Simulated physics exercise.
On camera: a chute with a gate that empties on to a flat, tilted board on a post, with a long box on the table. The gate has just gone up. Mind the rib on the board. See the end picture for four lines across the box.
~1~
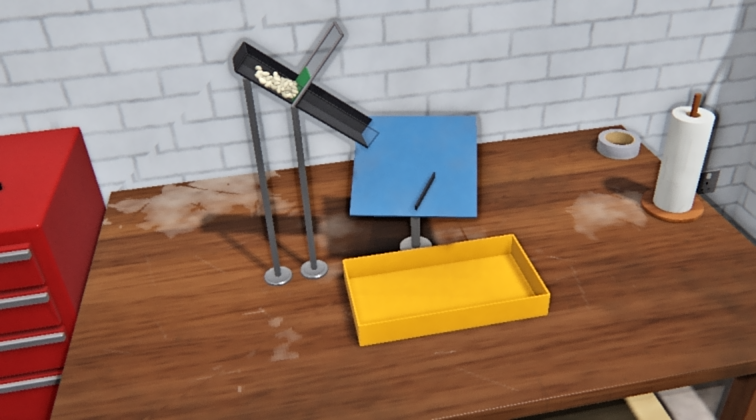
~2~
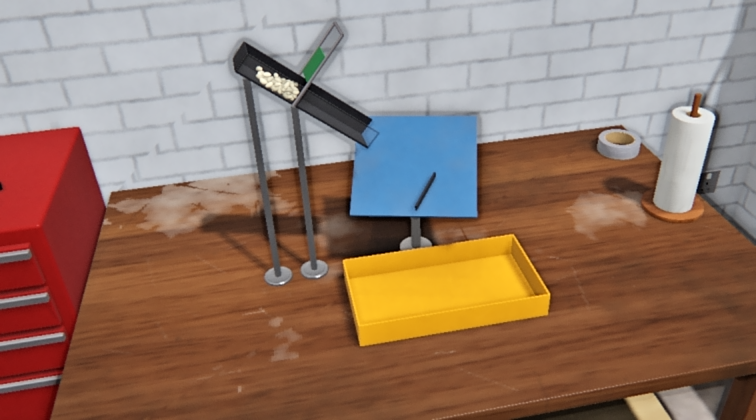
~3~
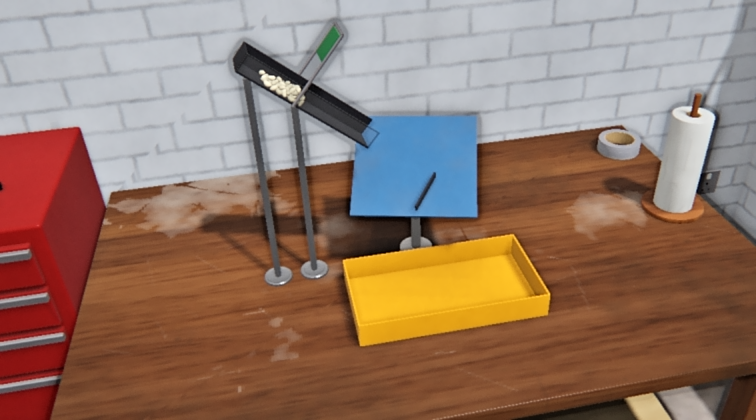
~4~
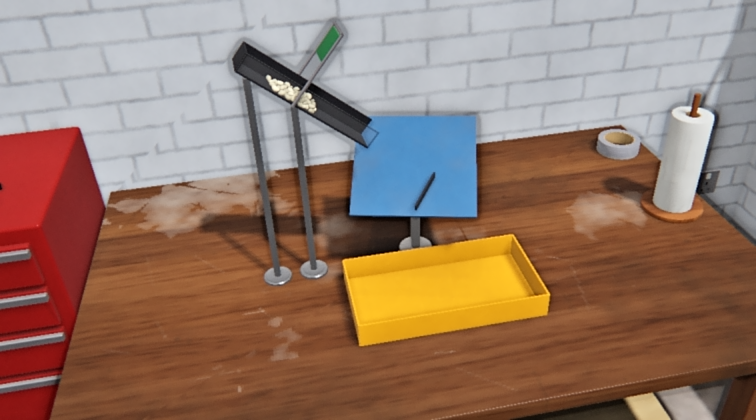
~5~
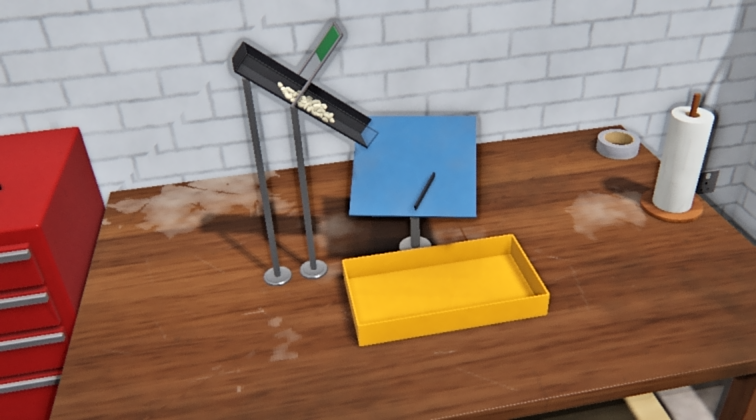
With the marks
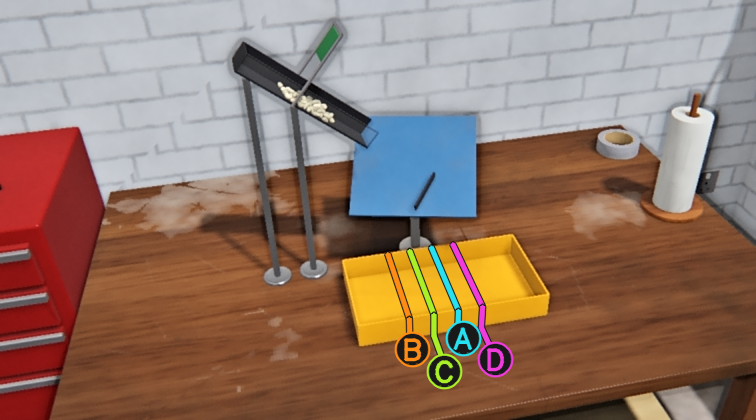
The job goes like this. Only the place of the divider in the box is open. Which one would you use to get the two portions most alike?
Best: B.
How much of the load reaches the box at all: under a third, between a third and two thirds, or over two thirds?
It is over two thirds.
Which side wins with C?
Left.
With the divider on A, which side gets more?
Left.
On the marked copy, line A crosses the front rim at (458, 309); line B crosses the front rim at (409, 318); line C crosses the front rim at (433, 313); line D crosses the front rim at (482, 305).
With A, of what is caught, nearly all on the left of the divider, a small part on the right.
With B, of what is caught, about a third on the left of the divider, about two thirds on the right.
With C, of what is caught, most on the left of the divider, a small part on the right.
With D, of what is caught, nearly all on the left of the divider, a small part on the right.
